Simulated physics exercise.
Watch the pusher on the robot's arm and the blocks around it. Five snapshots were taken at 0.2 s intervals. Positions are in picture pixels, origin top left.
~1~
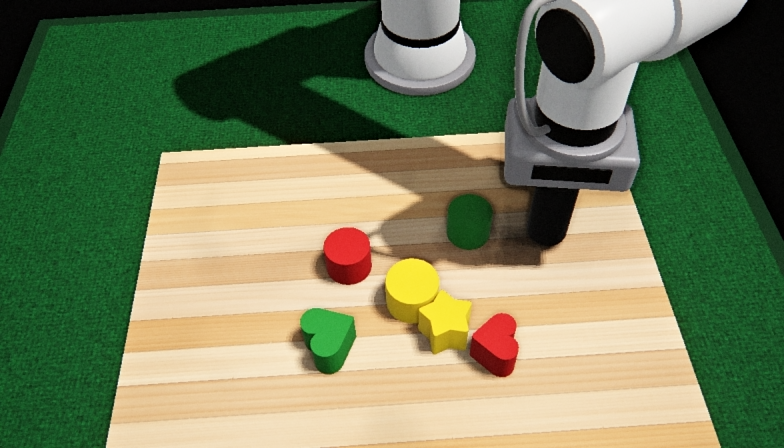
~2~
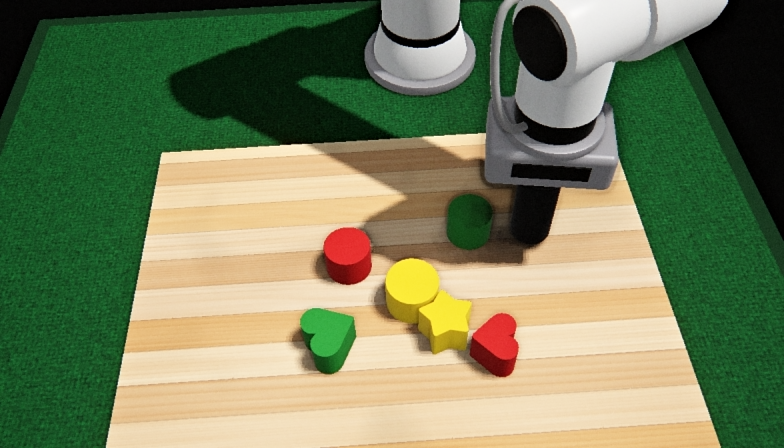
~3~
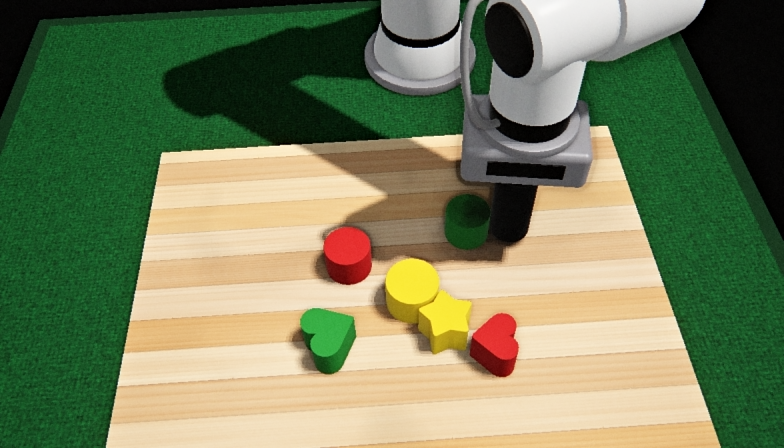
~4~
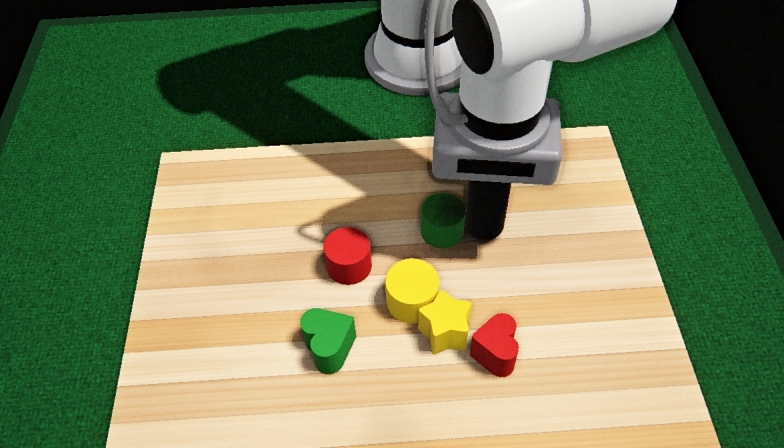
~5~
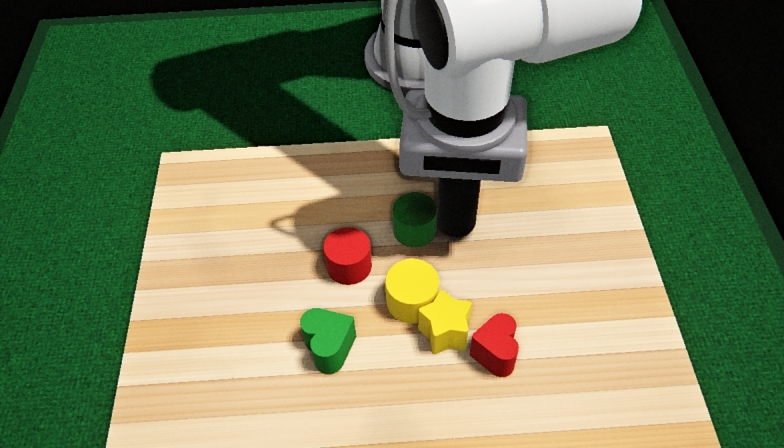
A robot arm slid its black pusher leftward across a striped wooden board, reached the green circle and pushed it a short way left, while the red, yellow and other green blocks stayed put.
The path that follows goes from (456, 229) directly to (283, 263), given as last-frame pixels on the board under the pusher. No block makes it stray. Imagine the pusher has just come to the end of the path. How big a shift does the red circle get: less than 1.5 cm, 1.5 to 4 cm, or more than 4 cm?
It moves quite far, over 4 cm.
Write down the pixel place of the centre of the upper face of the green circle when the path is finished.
Located at (306, 202).
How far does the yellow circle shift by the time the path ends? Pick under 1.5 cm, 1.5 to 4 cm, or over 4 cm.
It slides not even 1.5 cm.
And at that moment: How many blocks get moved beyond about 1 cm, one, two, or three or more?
This push will displace two blocks.
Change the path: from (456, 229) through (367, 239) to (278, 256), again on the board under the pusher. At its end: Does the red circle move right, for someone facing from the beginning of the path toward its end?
Short answer: No.
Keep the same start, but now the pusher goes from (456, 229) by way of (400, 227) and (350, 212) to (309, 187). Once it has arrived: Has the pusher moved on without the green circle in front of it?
I'd say yes.
The first path, step by step. One third of the way, pusher at (398, 234); green circle at (357, 210).
Two thirds of the way, pusher at (340, 246); red circle at (315, 263); green circle at (314, 204).
At the end, pusher at (281, 258); red circle at (296, 276); yellow circle not moved; green circle at (306, 202).
